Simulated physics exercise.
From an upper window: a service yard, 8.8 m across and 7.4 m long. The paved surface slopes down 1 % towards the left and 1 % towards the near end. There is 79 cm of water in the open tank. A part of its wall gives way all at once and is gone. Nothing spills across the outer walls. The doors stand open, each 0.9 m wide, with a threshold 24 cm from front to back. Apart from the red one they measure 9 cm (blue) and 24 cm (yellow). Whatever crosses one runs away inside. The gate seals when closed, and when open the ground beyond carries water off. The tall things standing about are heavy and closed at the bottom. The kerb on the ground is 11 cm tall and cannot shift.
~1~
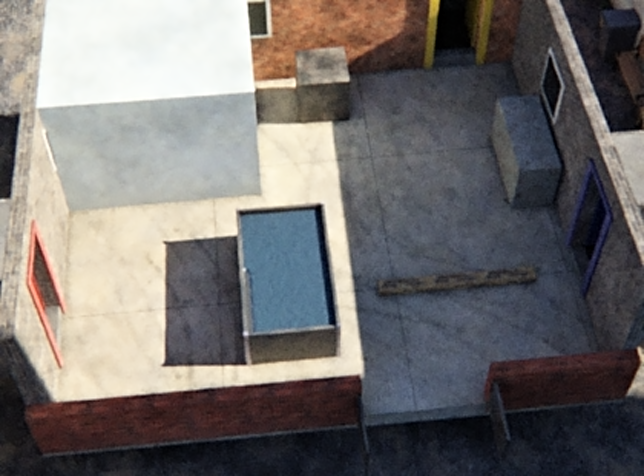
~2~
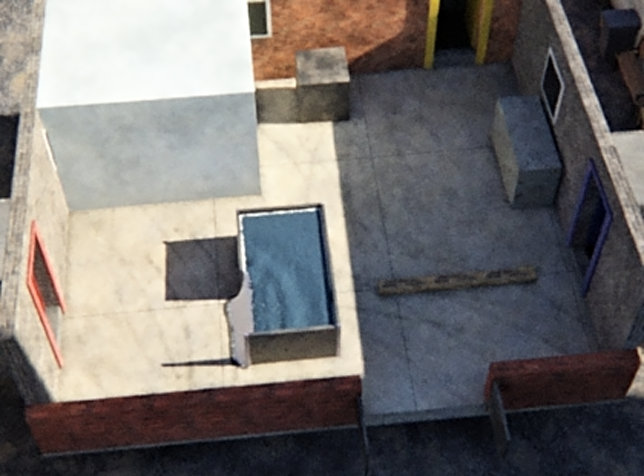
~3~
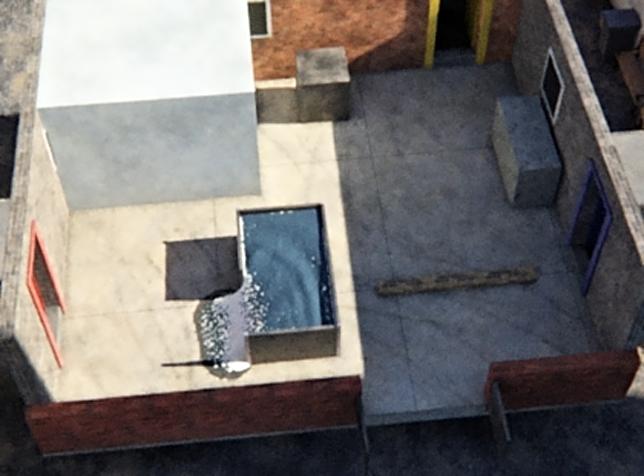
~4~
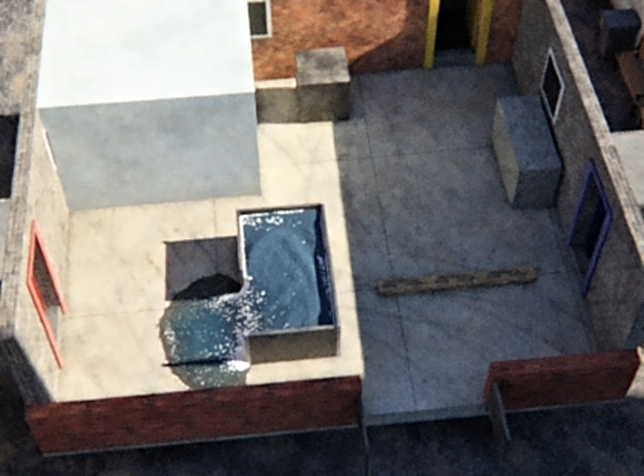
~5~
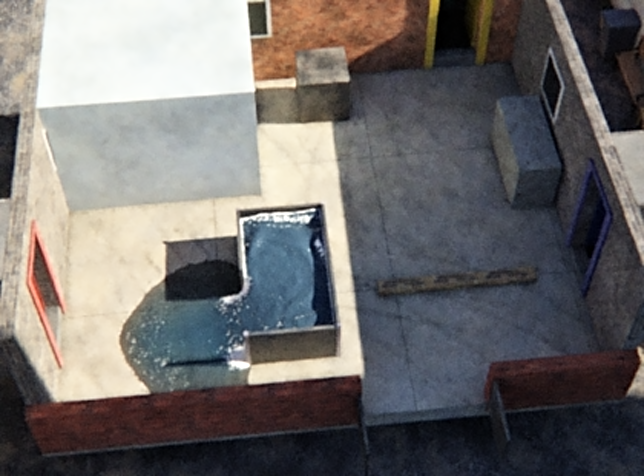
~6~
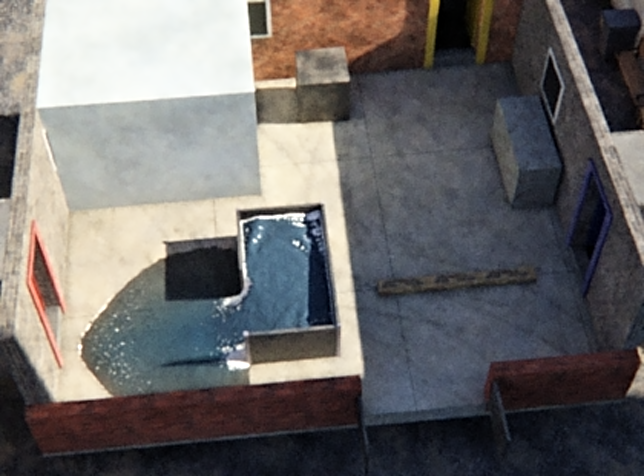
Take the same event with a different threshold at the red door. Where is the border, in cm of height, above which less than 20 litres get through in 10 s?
At least 30 cm or so.
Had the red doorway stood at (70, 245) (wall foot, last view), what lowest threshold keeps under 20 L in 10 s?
About 22 cm.
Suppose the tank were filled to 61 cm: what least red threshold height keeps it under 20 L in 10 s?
About 23 cm.
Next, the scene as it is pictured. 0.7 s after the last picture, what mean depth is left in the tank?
Roughly 46 cm on average.
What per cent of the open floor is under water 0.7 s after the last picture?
Some 20 per cent of it.
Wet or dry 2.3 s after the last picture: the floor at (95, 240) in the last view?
It is wet.
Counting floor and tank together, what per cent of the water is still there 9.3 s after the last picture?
Roughly 96 in a hundred.
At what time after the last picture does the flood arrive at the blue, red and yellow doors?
Arrival: Blue 7.0 s, red 0.1 s, yellow 8.5 s.
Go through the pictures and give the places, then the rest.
In the first picture, still water, 79 cm deep, in the open tank at (286, 269); the red door at (48, 302) is dry.
In the second picture, water pours out at (248, 321) and has run 0.3 m, to (228, 312); about 10 cm deep outside, 79 cm at the back.
In the third picture, water pours out at (248, 322) and has run 0.8 m, to (200, 327); about 13 cm deep outside, 76 cm at the back.
In the fourth picture, the gap is at (248, 323), the front 1.4 m out at (164, 333); the back of the open tank holds 69 cm.
In the fifth picture, the front is at (124, 340), 2.1 m from the gap at (248, 323); 4.3 m2 of floor is wet, 67 cm left at the back.
In the sixth picture, the front is at (87, 356), 2.7 m from the gap at (248, 323); 6.4 m2 of floor is wet, 66 cm left at the back; the red door at (48, 302), 3.1 m from the gap, is still 0.4 m from the nearest water.
Then, 0.7 s after the last picture water covers 20 % of the floor, deepest (62 cm) near (57, 432); 35 cm at the red door, 10 litres in over its 26 cm threshold.
Then, 2.3 s after the last picture water covers 25 % of the floor, deepest (30 cm) near (57, 432); 28 cm at the red door, 51 litres in over its 26 cm threshold.
Then, 9.3 s after the last picture water covers 80 % of the floor, deepest (14 cm) near (184, 419); 11 cm at the red door, 54 litres in over its 26 cm threshold.
At the red door as built, the water peaked near 37 cm, 0.9 s after the last picture.
With a threshold of 25 cm, 65 litres would have come in within the 10 s; with 34 cm, 5 litres. So under 20 litres takes about 30 cm.
